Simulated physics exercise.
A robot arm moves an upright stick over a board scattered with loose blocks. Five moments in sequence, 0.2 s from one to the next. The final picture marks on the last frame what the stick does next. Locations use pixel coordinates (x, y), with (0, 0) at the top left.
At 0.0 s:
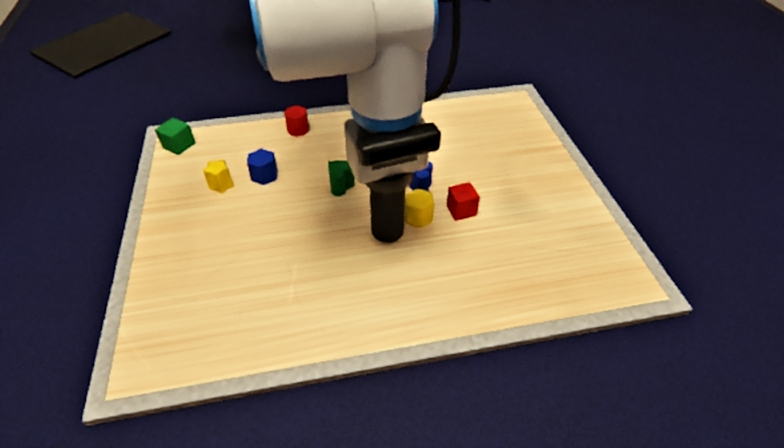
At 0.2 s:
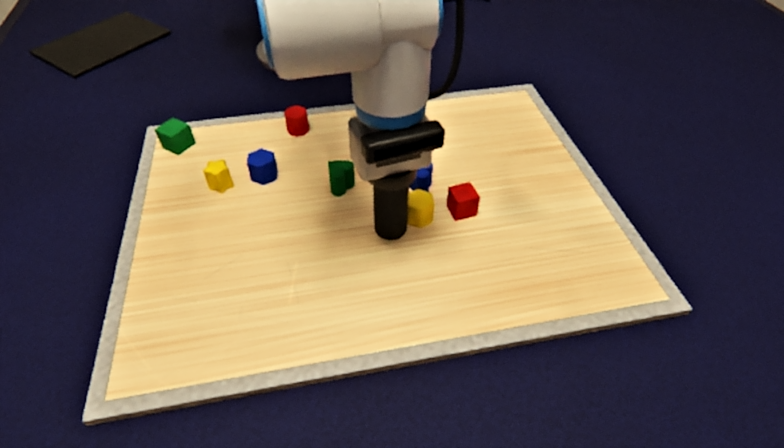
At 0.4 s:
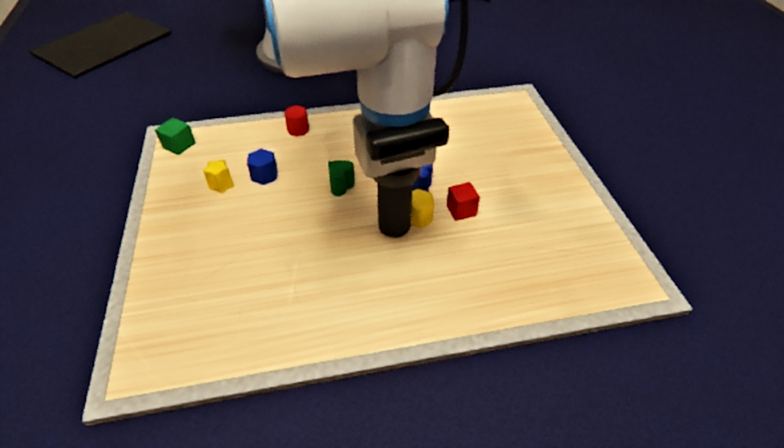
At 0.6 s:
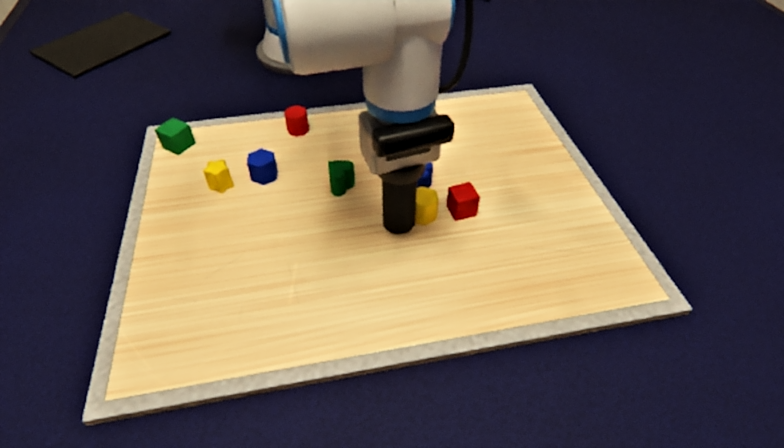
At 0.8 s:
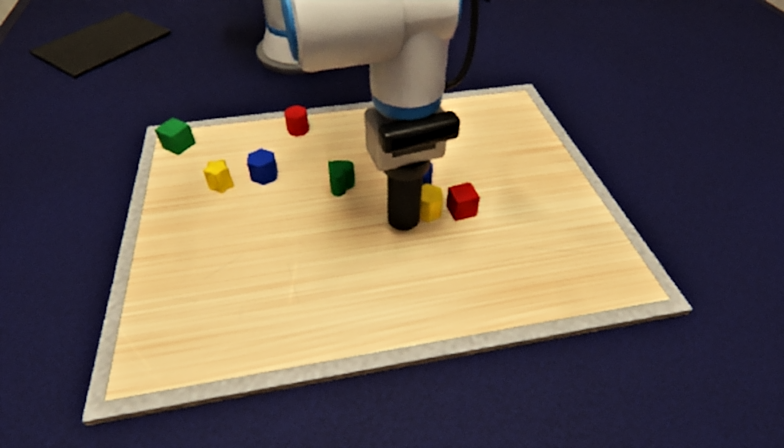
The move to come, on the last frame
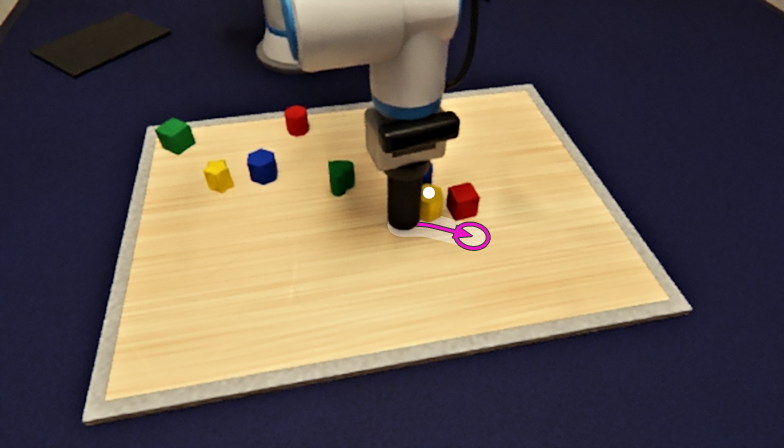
Robot arm easing a black upright stick slightly right and nudging a yellow block toward a red one among scattered coloured blocks.
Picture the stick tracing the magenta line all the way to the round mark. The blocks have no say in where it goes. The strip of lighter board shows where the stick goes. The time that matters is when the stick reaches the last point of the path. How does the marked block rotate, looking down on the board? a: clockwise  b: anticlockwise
The answer is b.
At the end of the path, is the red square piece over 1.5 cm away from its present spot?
The answer is no.
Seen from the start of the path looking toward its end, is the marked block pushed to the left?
Yes
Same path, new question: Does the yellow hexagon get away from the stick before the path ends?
Final answer: Yes.
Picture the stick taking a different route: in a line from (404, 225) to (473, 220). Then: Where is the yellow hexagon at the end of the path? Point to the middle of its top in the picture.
The yellow hexagon ends near (448, 181).
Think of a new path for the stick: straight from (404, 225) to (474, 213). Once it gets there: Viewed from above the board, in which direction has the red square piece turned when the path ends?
With the clock.
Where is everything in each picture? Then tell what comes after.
Tip of the stick (388, 230), middles of tops, blue heart-shaped block partly hidden, yellow hexagon (420, 198), red square piece (464, 191), in the first frame.
Stick (391, 228), nothing pushed, in the second frame.
Stick (394, 226), nothing pushed, in the third frame.
Stick (399, 222), yellow hexagon (424, 196), in the fourth frame.
Stick (404, 219), blue heart-shaped block hidden, yellow hexagon (429, 193), red square piece (464, 191), in the fifth frame.
The line goes from (404, 225) via (427, 225) and (449, 230), ending at (472, 236); the dot is on the yellow hexagon.
The first path, step by step. Halfway along, stick (439, 222); yellow hexagon (443, 186), turned 30° anticlockwise; red square piece (470, 189), turned 25° clockwise.
At the end, stick (473, 230); blue heart-shaped block unmoved; yellow hexagon (443, 186), turned 30° anticlockwise; red square piece (470, 189), turned 25° clockwise.
